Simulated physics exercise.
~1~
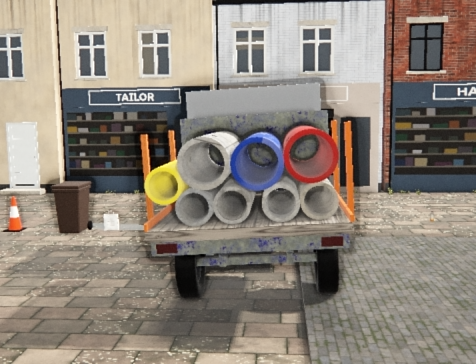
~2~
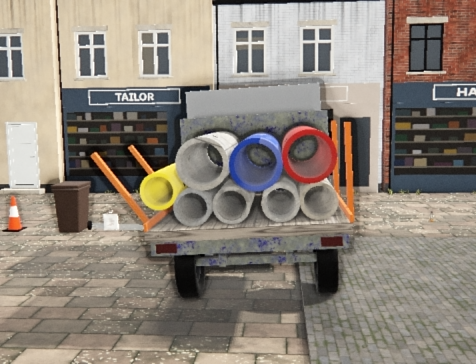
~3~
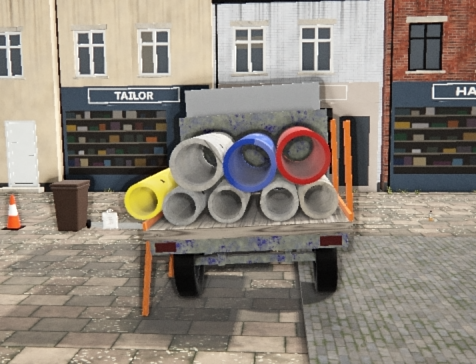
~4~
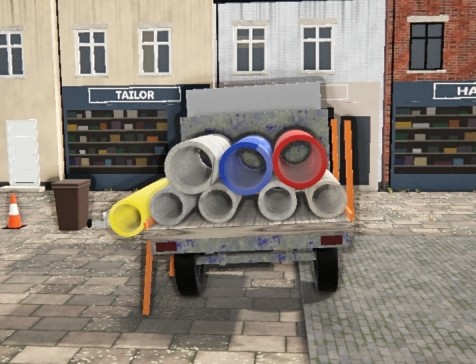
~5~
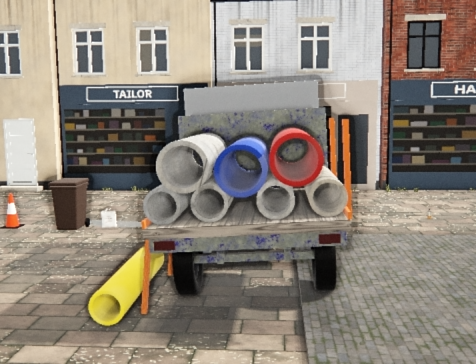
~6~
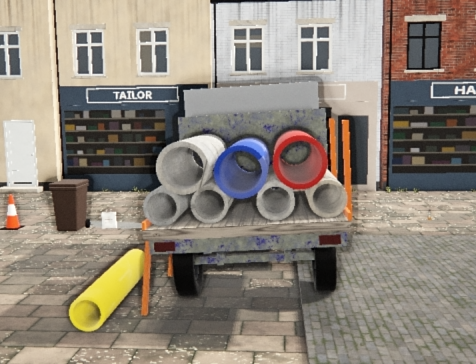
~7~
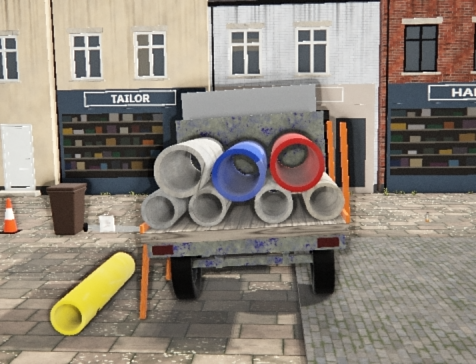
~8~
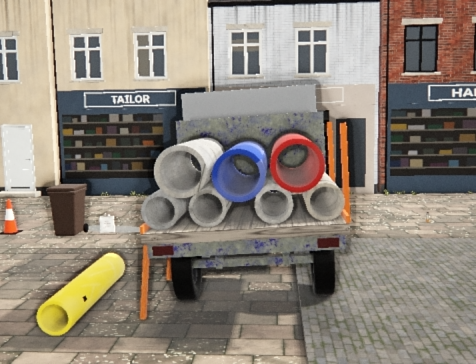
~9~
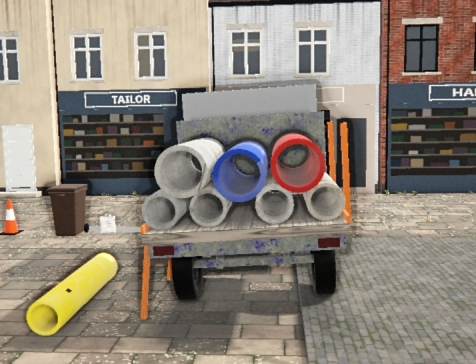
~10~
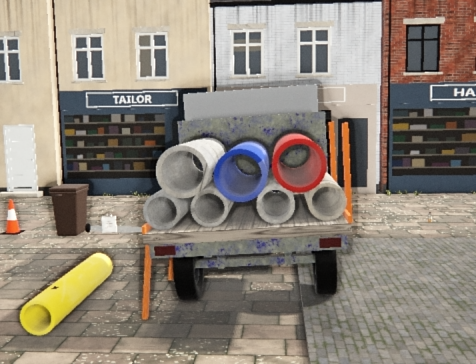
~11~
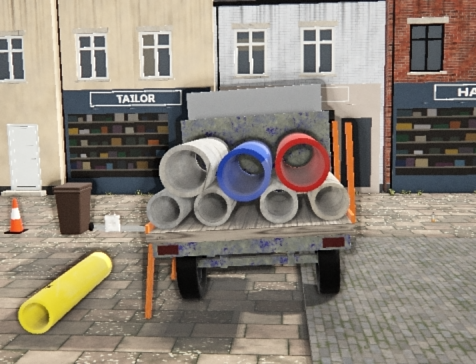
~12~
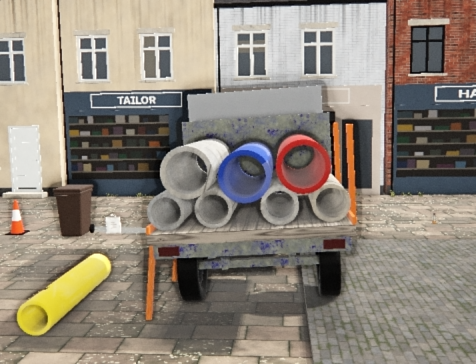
A parked flatbed lorry's left posts drop, and only the yellow pipe rolls off onto the ground.
